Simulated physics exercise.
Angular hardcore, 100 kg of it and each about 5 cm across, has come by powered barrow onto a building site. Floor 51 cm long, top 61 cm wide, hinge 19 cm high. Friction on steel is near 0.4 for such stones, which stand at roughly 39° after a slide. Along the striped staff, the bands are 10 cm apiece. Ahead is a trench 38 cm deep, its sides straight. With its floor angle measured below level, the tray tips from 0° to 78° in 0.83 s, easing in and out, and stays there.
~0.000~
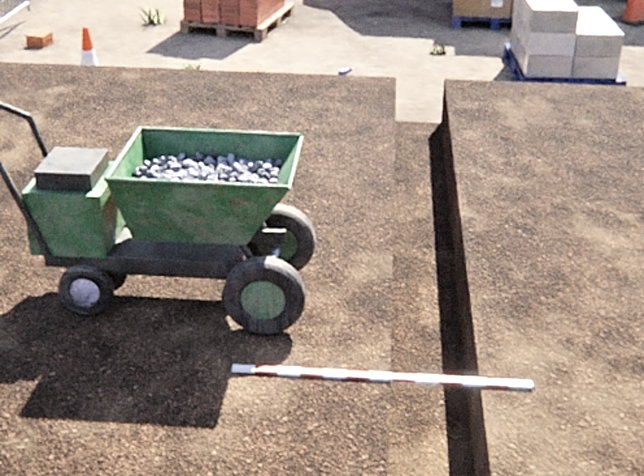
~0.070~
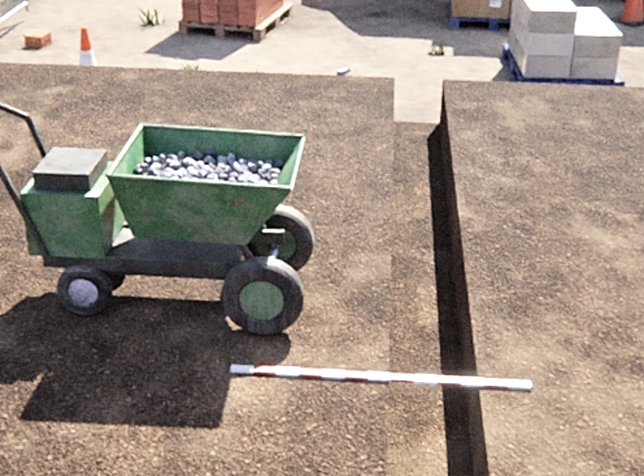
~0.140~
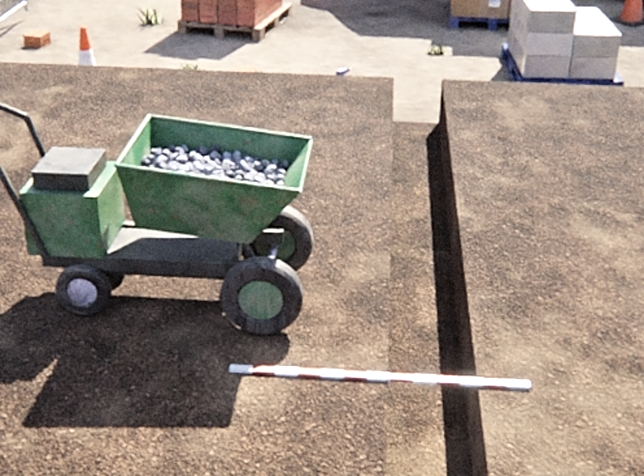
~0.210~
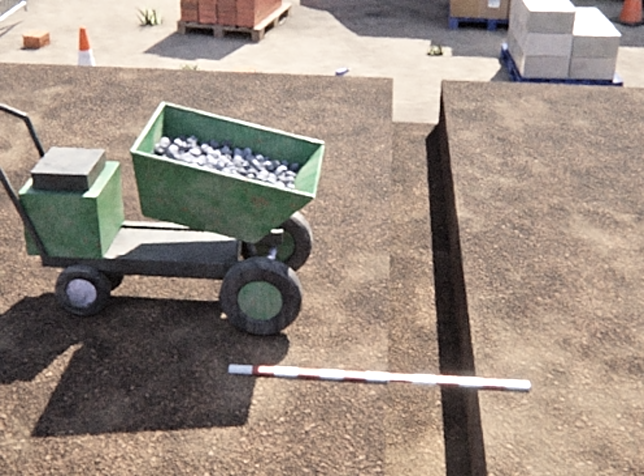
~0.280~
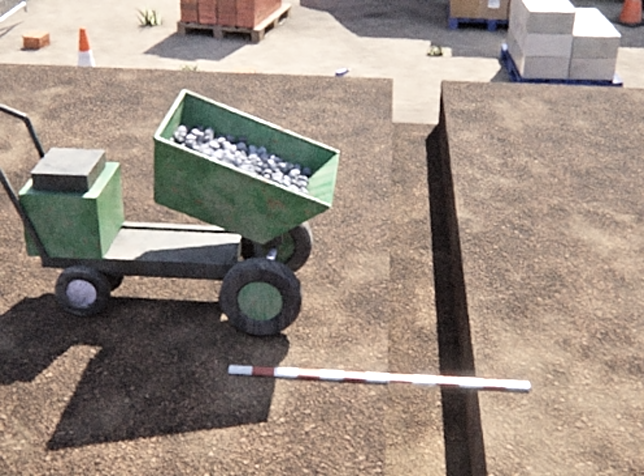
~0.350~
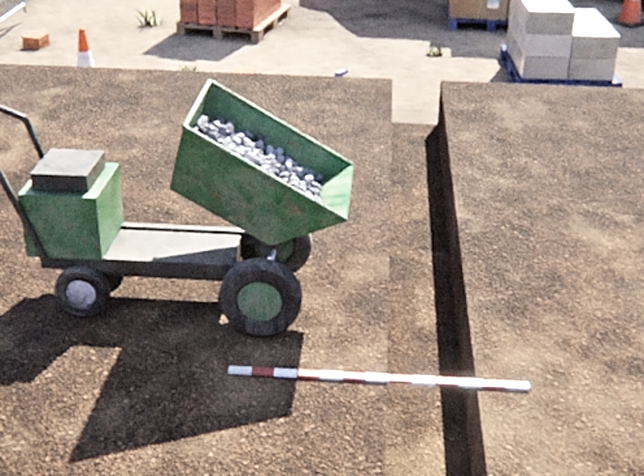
On a building site, a green barrow's tray of grey stones tilts steadily toward the right.
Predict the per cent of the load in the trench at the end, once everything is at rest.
Near 99 per cent.
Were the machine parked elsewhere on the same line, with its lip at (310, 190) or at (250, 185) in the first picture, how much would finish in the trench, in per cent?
From the first place around 90 per cent, from the other around 75.
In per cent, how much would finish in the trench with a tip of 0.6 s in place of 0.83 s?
It would come to roughly 85 per cent.
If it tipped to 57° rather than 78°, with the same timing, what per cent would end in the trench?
It comes out at about 15 percent.
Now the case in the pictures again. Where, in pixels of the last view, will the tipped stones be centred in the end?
(427, 360).
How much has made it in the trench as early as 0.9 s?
25 per cent or so by then.
After 0.6 s the floor is at 66°; 100 % in the tray; the foremost stones are at (365, 248).
After 0.9 s the floor is at 78°; 75 % in the tray, 25 % in the trench; the foremost stones are at (461, 351).
After 1.3 s the floor is at 78°; 31 % in the tray, 68 % in the trench, 1 % past the trench; the foremost stones are at (506, 305).
After 3.2 s the floor is at 78°; 0 % in the tray, 99 % in the trench, 1 % past the trench; the foremost stones are at (518, 304).
